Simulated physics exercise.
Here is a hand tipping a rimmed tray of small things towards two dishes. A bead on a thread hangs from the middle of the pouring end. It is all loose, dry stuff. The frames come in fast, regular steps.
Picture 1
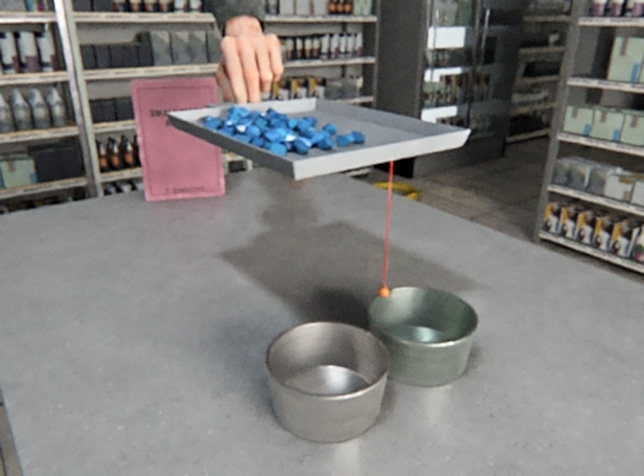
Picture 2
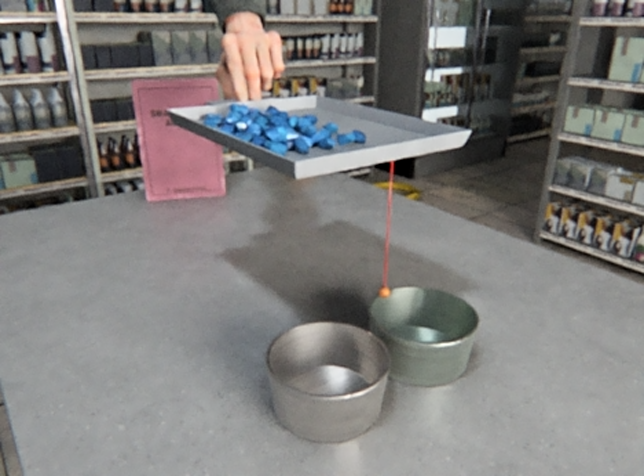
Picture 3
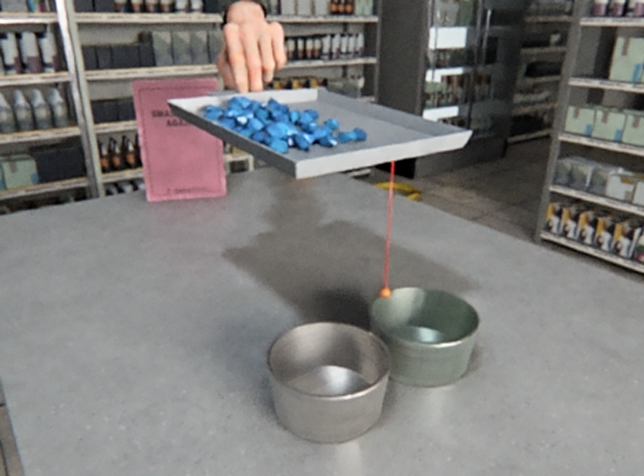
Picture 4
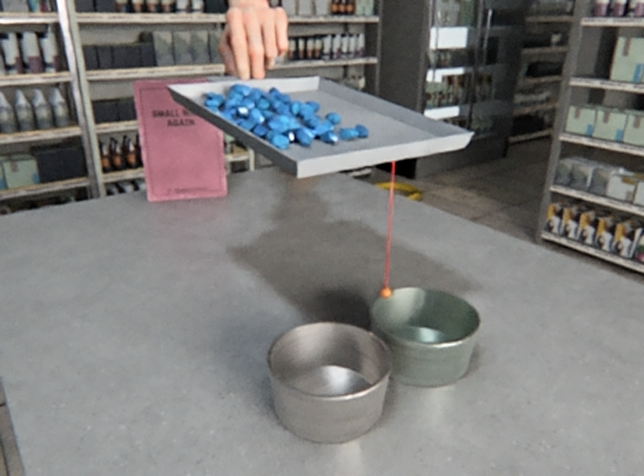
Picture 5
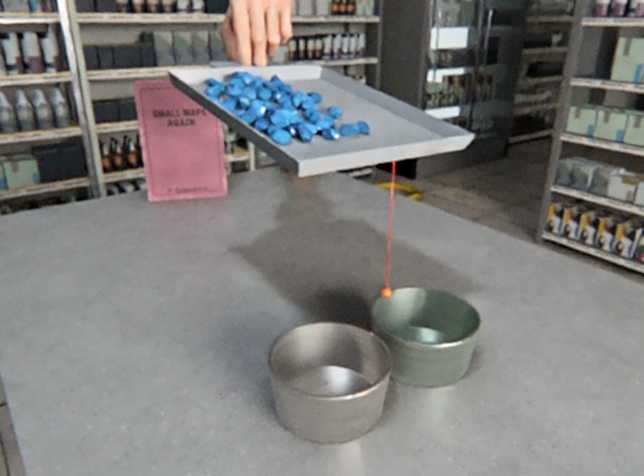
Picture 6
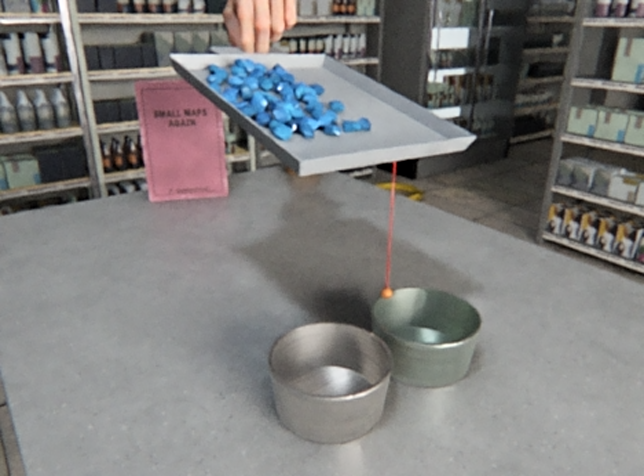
A hand slowly raised the back of a grey tray of small blue stones, tilting it slightly towards two metal dishes, while the stones stayed bunched together and the orange bead hung nearly still.
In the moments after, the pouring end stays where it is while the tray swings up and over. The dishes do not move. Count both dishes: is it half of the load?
Together they catch over half.
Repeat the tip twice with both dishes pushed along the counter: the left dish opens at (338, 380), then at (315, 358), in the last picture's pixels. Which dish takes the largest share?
The first try: The right one. The second: The right-hand dish.
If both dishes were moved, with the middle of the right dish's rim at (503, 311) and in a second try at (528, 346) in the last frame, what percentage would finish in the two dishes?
The first gives 70 %, the second 0 %.
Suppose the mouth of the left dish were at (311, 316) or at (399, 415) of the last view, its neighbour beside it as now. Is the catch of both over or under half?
One: Under half. Two: The smaller part.
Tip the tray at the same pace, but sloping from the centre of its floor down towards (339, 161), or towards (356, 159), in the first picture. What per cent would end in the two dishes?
In turn 90 and 80 in a hundred.
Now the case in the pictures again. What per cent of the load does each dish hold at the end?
Left dish near 10 in a hundred; right dish near 50.
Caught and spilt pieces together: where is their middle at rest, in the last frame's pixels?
Near (427, 357).
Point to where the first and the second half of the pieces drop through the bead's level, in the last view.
At about (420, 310), then at (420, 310).
Shortly afterwards, tray tipped steeply; the bulk on the tray; a little in the air.
Next, tray tipped right over; near a third on the tray; only a few in the left dish; near a quarter in the right dish; near a quarter outside both; near a quarter in the air.
Some moments later, tray tipped past a quarter turn; a little in the left dish; near half in the right dish; near a third outside both.
In the end, tray tipped past a quarter turn; a little in the left dish; near half in the right dish; near a third outside both.
